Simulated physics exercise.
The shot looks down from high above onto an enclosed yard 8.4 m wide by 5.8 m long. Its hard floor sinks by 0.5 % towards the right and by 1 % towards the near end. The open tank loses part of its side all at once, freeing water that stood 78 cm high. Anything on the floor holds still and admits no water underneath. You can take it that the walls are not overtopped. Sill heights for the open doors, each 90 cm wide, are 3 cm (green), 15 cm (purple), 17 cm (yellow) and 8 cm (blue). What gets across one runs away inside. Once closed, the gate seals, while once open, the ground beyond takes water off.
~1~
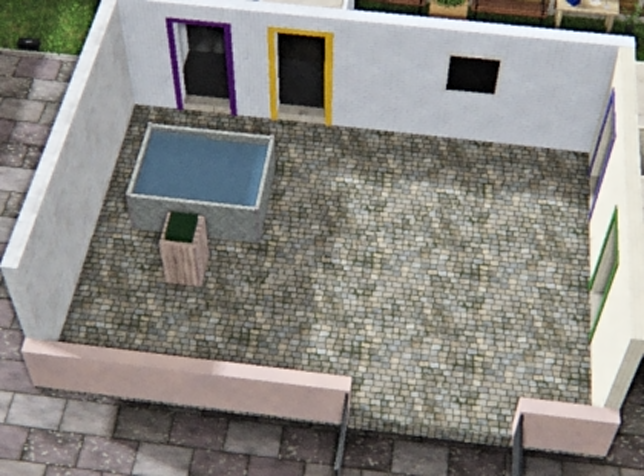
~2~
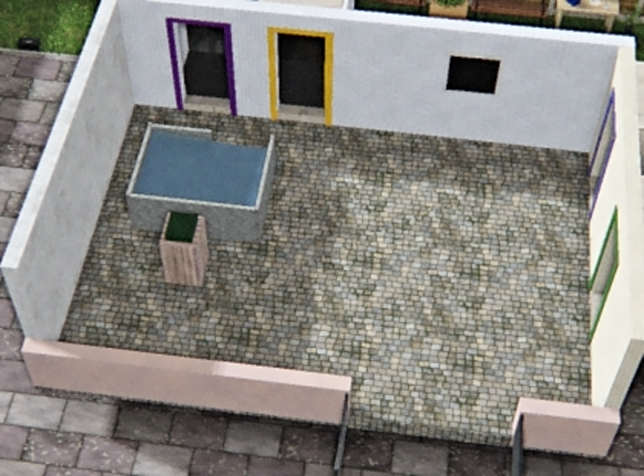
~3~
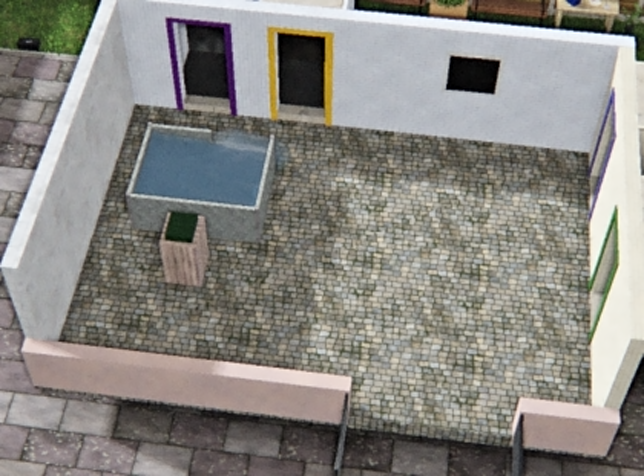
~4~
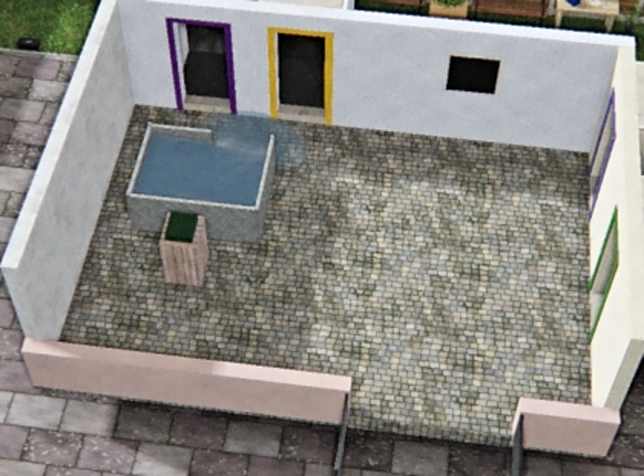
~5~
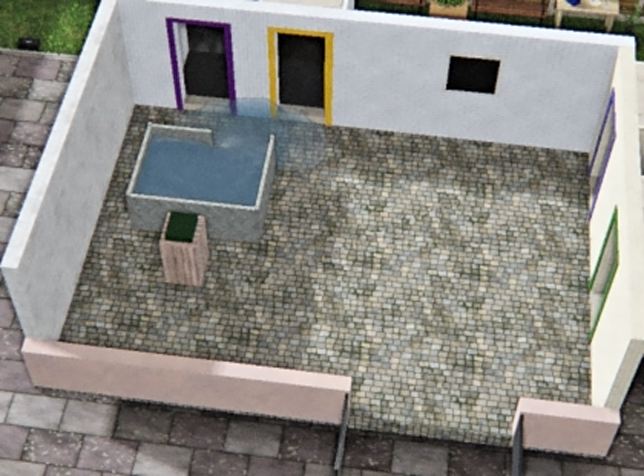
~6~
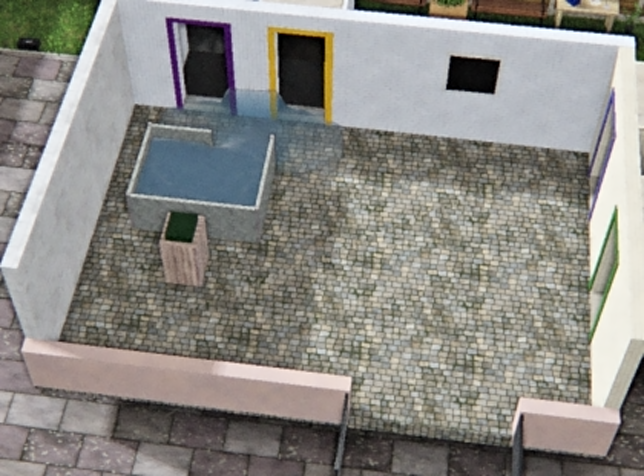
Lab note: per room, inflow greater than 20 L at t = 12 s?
Green door yes; purple door yes; yellow door yes; blue door yes.
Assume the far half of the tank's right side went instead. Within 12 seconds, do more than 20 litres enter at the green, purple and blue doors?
Green door surpasses it, purple door doesn't reach it, blue door surpasses it.
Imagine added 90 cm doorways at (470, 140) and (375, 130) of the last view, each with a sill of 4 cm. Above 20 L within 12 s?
Result in order - not enough, then more than that.
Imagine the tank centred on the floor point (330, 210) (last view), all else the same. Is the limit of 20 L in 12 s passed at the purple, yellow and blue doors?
Purple stays inside, yellow stays inside, blue goes beyond, judged against that limit.
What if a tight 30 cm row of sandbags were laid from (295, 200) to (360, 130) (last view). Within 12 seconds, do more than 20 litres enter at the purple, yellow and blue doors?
At the purple door the limit is exceeded, at the yellow door it is exceeded, and at the blue door it is not reached.
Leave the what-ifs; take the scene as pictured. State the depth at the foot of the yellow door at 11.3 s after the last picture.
Reading: Close to 4.5 cm.
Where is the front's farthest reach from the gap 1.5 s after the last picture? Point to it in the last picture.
Point: Roughly (551, 155).
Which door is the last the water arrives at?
The answer is the green door.
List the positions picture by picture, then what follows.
The first picture shows still water, 78 cm deep, in the open tank at (202, 169).
In the second picture, water pours out on the open tank's far side and has run 0.6 m, to a hidden place; typically 10 cm deep outside, 78 cm at the open tank's back.
In the third picture, the front is at (222, 134), 0.9 m from the gap on the open tank's far side; 1.0 m2 of floor is under water; 78 cm left at the back of the open tank.
In the fourth picture, water pours out on the open tank's far side and has run 1.4 m, to (224, 115); typically 10 cm deep outside, 73 cm at the open tank's back.
In the fifth picture, the front is at (192, 111), 1.7 m from the gap on the open tank's far side; 3.0 m2 of floor is under water; 66 cm left at the back of the open tank.
In the sixth picture, water pours out on the open tank's far side and has run 2.0 m, to (170, 109); typically 8 cm deep outside, 69 cm at the open tank's back.
Then, 0.7 s after the last picture water covers 10 % of the floor and is deepest (52 cm) near (258, 123); green door not reached, purple door 27 cm at the sill, 32 L in, yellow door 38 cm at the sill, 61 L in, blue door not reached.
Then, 1.5 s after the last picture water covers 25 % of the floor and is deepest (37 cm) near (258, 123); green door not reached, purple door 23 cm at the sill, 67 L in, yellow door 31 cm at the sill, 145 L in, blue door not reached.
Then, 2.8 s after the last picture water covers 50 % of the floor and is deepest (25 cm) near (258, 123); green door 3 cm at the sill, 0 L in, purple door 17 cm at the sill, 93 L in, yellow door 21 cm at the sill, 189 L in, blue door 16 cm at the sill, 33 L in.
Then, 6.3 s after the last picture water covers 75 % of the floor and is deepest (14 cm) near (570, 430); green door 6 cm at the sill, 20 L in, purple door 7 cm at the sill, 97 L in, yellow door 9 cm at the sill, 197 L in, blue door 9 cm at the sill, 76 L in.
Then, 11.3 s after the last picture water covers 85 % of the floor and is deepest (10 cm) near (558, 428); green door 7 cm at the sill, 35 L in, purple door 4 cm at the sill, 97 L in, yellow door 5 cm at the sill, 197 L in, blue door 5 cm at the sill, 78 L in.
